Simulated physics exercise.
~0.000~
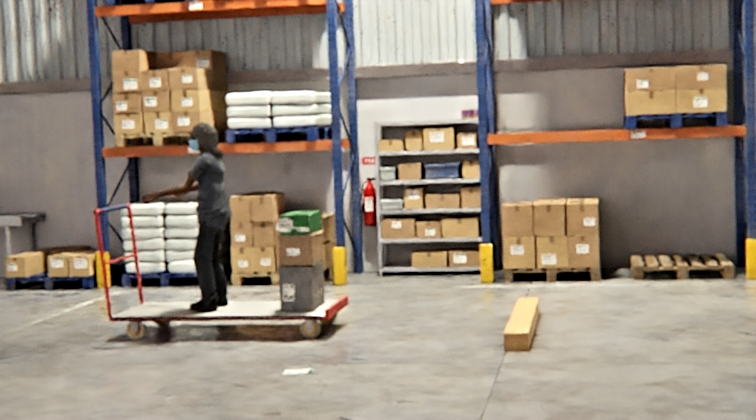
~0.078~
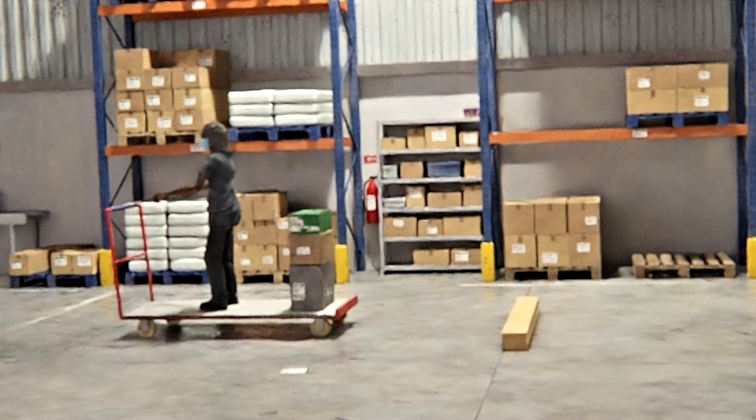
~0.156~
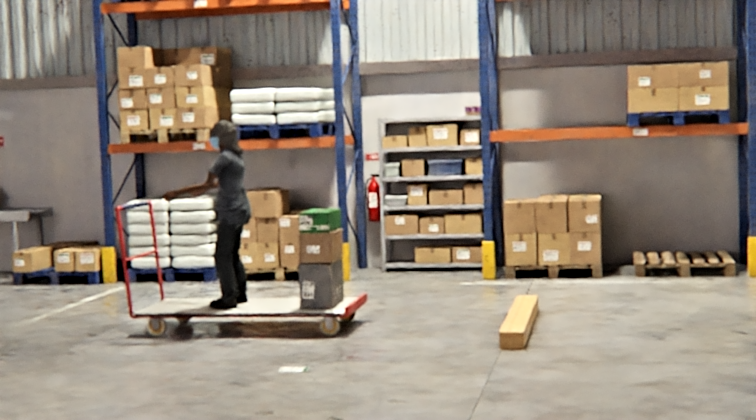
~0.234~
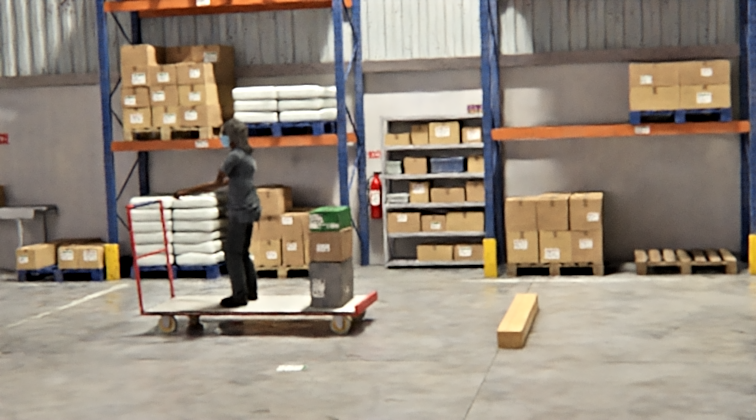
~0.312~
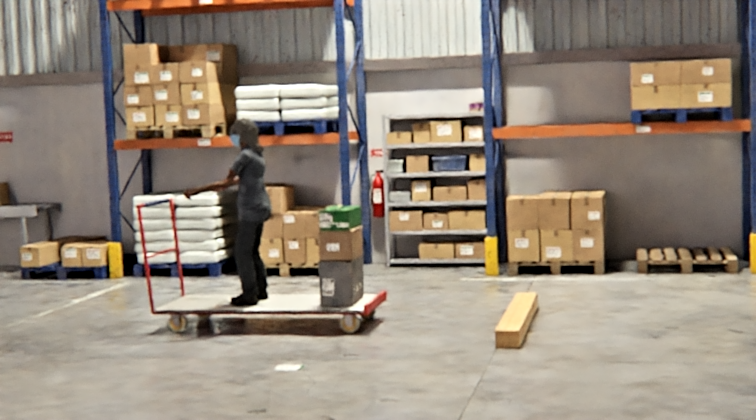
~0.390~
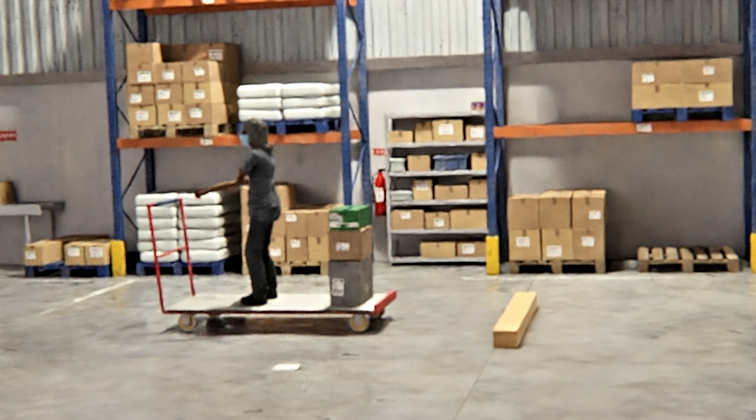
A flat cart with a red handle rolls slowly to the right across a warehouse floor, carrying a standing masked worker and a stack topped by a green parcel. The worker keeps one arm stretched toward the handle as the cart moves steadily past the shelves, narrowing the gap to a long block on the floor.
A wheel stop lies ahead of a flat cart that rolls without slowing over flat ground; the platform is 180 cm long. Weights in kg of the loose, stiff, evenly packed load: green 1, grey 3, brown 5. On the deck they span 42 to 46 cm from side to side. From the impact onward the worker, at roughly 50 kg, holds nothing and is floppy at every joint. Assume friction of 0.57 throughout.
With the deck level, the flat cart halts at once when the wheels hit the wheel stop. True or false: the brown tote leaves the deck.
True, it comes off.
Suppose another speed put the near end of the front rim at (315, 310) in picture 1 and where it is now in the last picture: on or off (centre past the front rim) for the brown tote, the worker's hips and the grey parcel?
Then the brown one is no longer aboard, the hips are still in place and the grey one is still in place.
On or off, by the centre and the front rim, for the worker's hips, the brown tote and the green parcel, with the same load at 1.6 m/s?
Hips: Kept; brown: Lost; green: Lost.
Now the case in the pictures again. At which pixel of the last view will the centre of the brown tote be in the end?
Resting point approx. (572, 308).
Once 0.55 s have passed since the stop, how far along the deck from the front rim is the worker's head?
At that moment it sits around 60 cm behind the rim.
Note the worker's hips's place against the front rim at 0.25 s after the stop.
Behind the rim, near 70 cm.
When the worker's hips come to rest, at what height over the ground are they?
The hips settle roughly 30 cm above the ground.
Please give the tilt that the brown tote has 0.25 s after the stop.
Its tilt is about 20°.
The wheels strike at 1.35 s.
After 1.60 s the brown tote is 11 cm behind the rim, tilted 20°, near (502, 239) in the last picture's view.
After 1.90 s the brown tote is 13 cm past the rim, tilted 25°, near (531, 240) in the last picture's view.
After 2.35 s the brown tote is 45 cm past the rim, tilted 90°, near (572, 308) in the last picture's view.
By 2.6 s, past the rim, green parcel and brown tote; behind it, grey parcel and the worker's hips.
